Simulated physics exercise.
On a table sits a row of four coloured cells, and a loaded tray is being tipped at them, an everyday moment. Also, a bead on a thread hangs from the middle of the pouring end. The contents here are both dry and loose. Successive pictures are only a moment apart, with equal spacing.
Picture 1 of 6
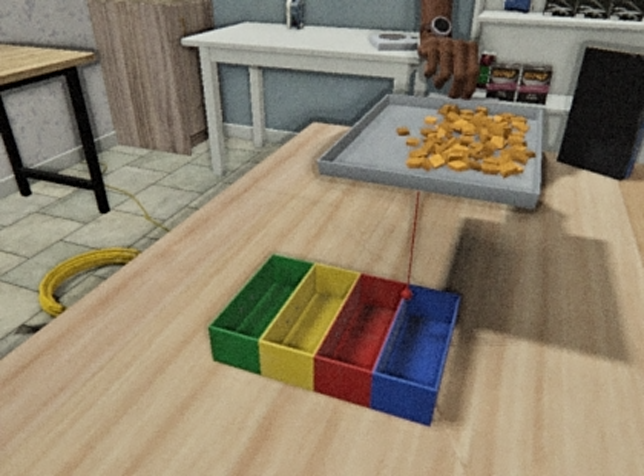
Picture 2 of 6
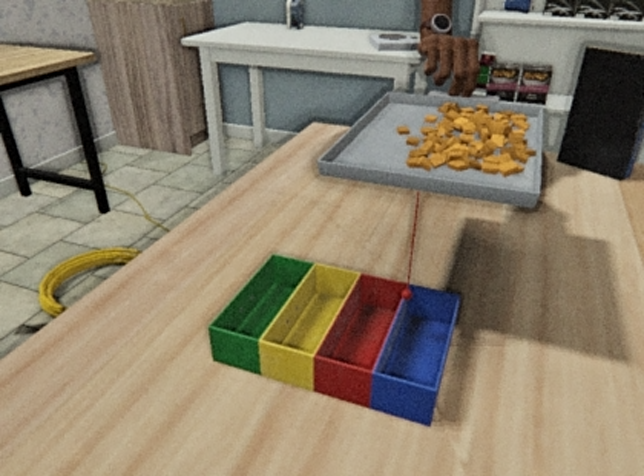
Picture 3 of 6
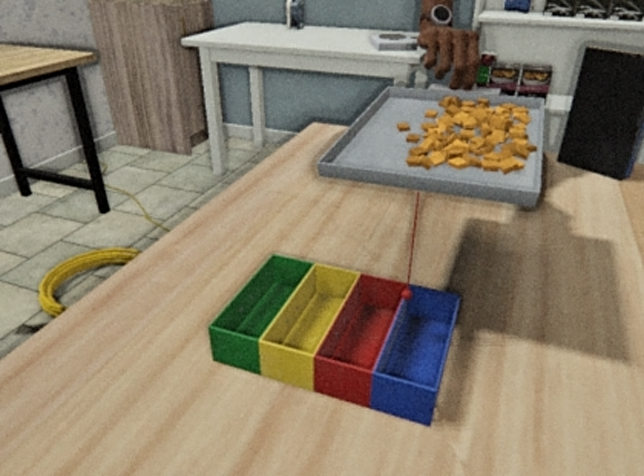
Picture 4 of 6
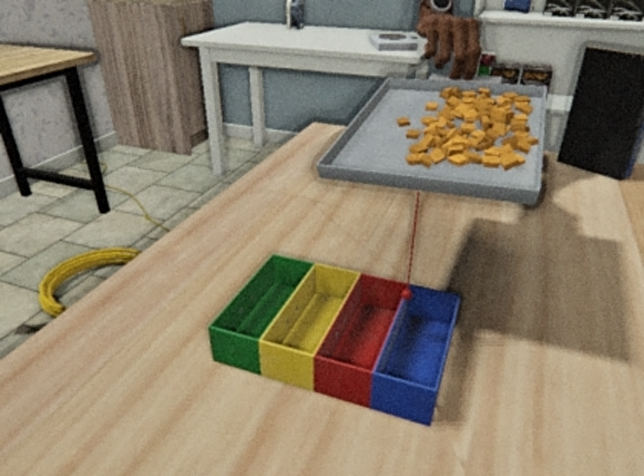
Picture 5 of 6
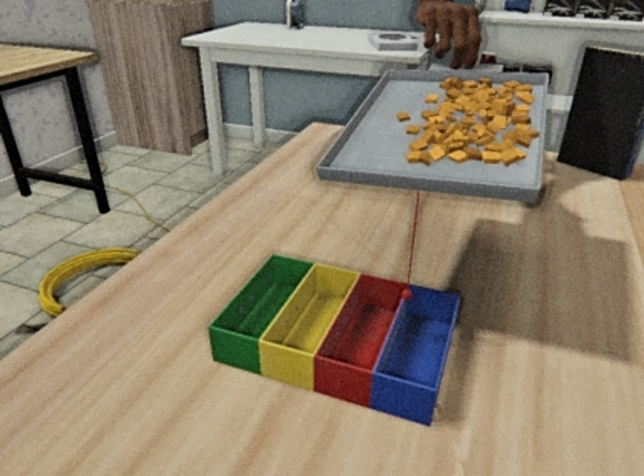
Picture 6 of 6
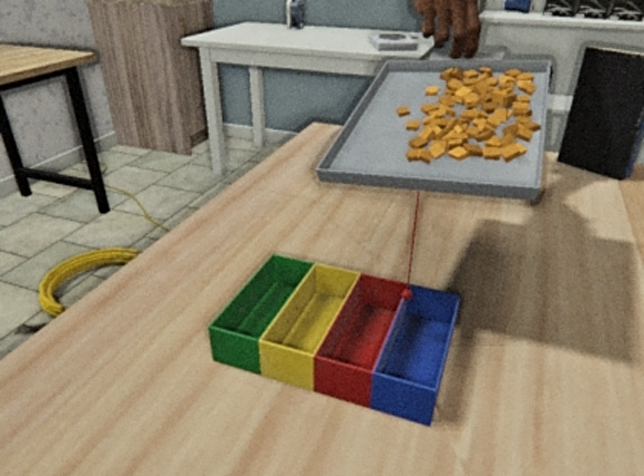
On a wooden table, a dark hand gradually raising the far side of a grey tray of orange crackers beyond four coloured cells.
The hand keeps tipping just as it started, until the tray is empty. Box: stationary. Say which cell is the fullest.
The yellow cell is the fullest.
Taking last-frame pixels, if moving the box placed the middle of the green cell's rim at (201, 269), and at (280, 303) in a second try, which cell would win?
For the first spot I'd say the blue one, and for the second spot the yellow cell.
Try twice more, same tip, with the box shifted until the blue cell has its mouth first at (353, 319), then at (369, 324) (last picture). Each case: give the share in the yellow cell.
0 % and 10 %.
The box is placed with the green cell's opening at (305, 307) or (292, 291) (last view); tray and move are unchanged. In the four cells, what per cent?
The first yields 90 per cent and the second 100 per cent.
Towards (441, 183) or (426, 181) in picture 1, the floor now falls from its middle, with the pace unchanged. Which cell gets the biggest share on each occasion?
So the first one goes to that blue cell and the second to the blue one.
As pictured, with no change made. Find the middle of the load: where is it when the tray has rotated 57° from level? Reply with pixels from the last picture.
The middle of the pieces sits at roughly (390, 153).
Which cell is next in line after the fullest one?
Next after the leader comes red.
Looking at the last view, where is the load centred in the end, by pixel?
The centre settles at about (329, 333).
Just after the last frame, tray tipped steeply; almost all on the tray; just a few in the yellow cell; about a tenth falling or outside the box.
A moment on, tray tipped right over; the larger part on the tray; about a tenth in the yellow cell; about a tenth in the red cell; just a few in the blue cell; about a tenth falling or outside the box.
Further on, tray tipped past a quarter turn; roughly half in the yellow cell; roughly a quarter in the red cell; about a tenth in the blue cell; just a few in the green cell; just a few falling or outside the box.
When it is over, tray tipped past a quarter turn; roughly half in the yellow cell; roughly a quarter in the red cell; about a tenth in the blue cell; just a few in the green cell; just a few outside the box.
